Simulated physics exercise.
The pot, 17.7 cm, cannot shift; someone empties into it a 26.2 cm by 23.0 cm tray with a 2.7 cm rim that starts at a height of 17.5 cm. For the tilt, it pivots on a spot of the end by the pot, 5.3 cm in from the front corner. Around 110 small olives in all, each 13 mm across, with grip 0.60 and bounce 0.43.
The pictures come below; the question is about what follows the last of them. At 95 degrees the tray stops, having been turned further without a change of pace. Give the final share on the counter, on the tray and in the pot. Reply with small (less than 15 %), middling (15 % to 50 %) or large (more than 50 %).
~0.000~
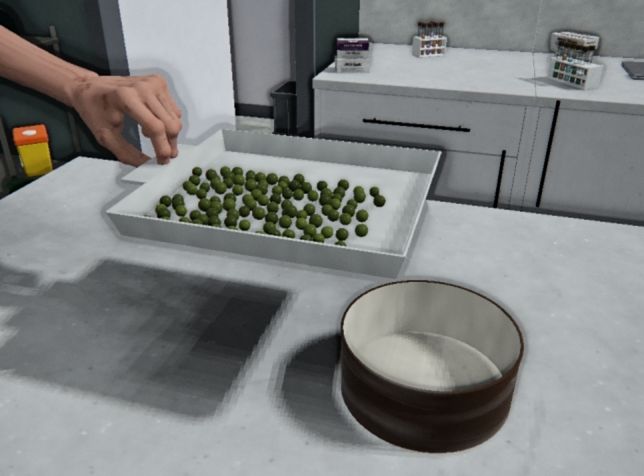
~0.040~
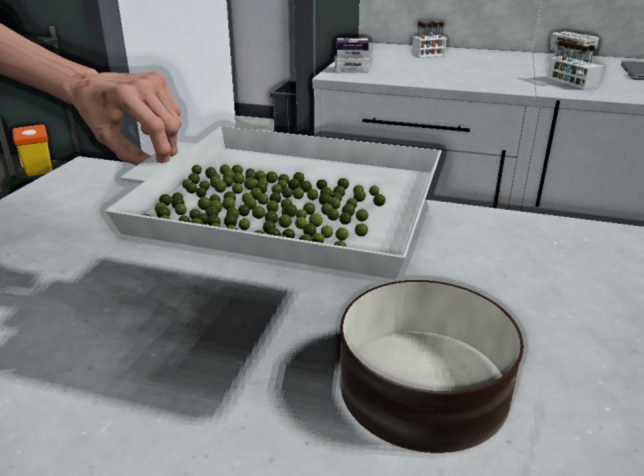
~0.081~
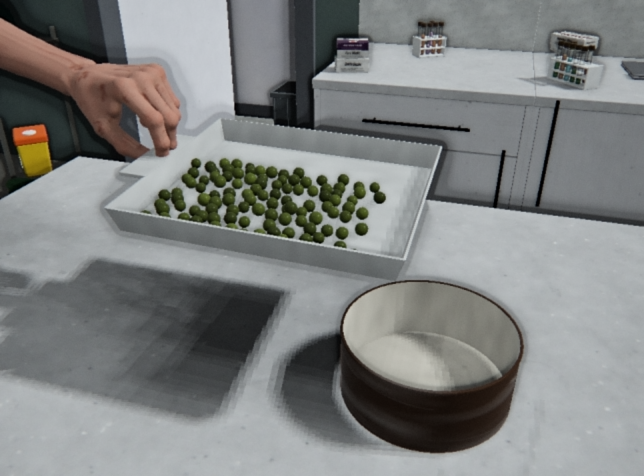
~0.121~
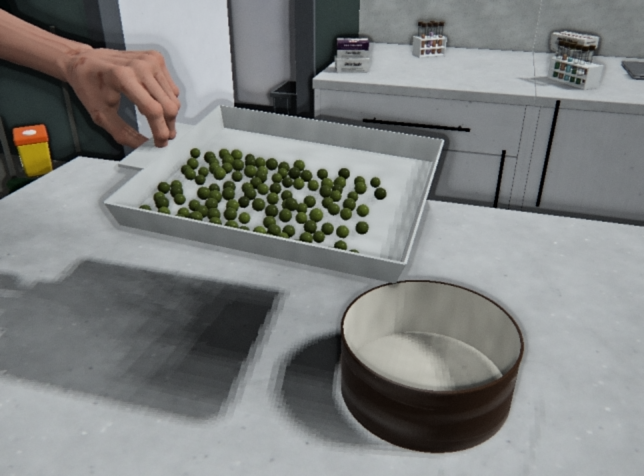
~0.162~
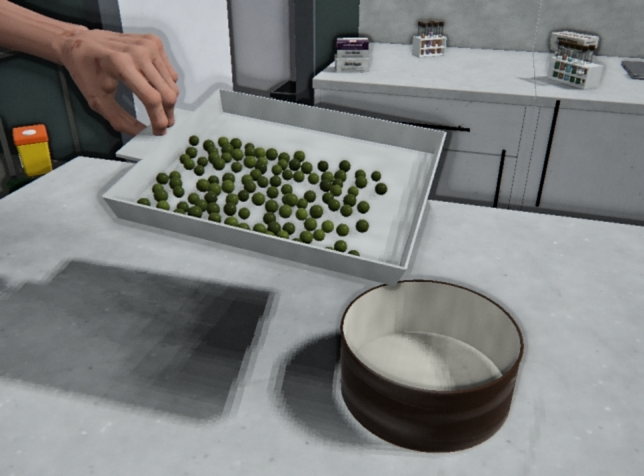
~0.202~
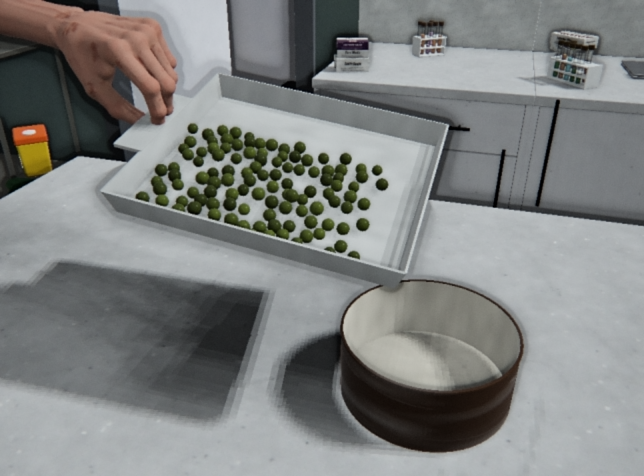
Counter - large, tray - small, pot - middling.
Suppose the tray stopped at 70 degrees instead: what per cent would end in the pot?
I'd expect some 5 per cent in the pot.
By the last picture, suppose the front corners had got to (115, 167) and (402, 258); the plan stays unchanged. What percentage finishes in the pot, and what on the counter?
That works out as pot 70 and counter 30.
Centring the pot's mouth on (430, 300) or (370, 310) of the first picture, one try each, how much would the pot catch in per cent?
In order, about 0 and about 10 per cent.
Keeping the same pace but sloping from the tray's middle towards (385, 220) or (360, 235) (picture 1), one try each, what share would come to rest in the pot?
The share comes to roughly 75 in a hundred, then roughly 60 in a hundred.
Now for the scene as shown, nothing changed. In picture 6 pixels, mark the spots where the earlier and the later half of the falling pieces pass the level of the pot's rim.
Roughly (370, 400) to start, and after that (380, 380).
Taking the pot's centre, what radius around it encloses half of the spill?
About 16 cm from the centre.
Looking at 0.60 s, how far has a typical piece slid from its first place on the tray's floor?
7 cm.
Then, at 0.60 s, tilt 53 degrees; the tray holds 100 %, the pot 0 %.
After 0.86 s, tilt 79 degrees; the tray holds 95 %, the pot 0 %.
After 1.23 s, tilt 95 degrees; the tray holds 30 %, the pot 10 %.
In the end, at 2.3 s, counter 65 %, tray 0 %, pot 35 %.
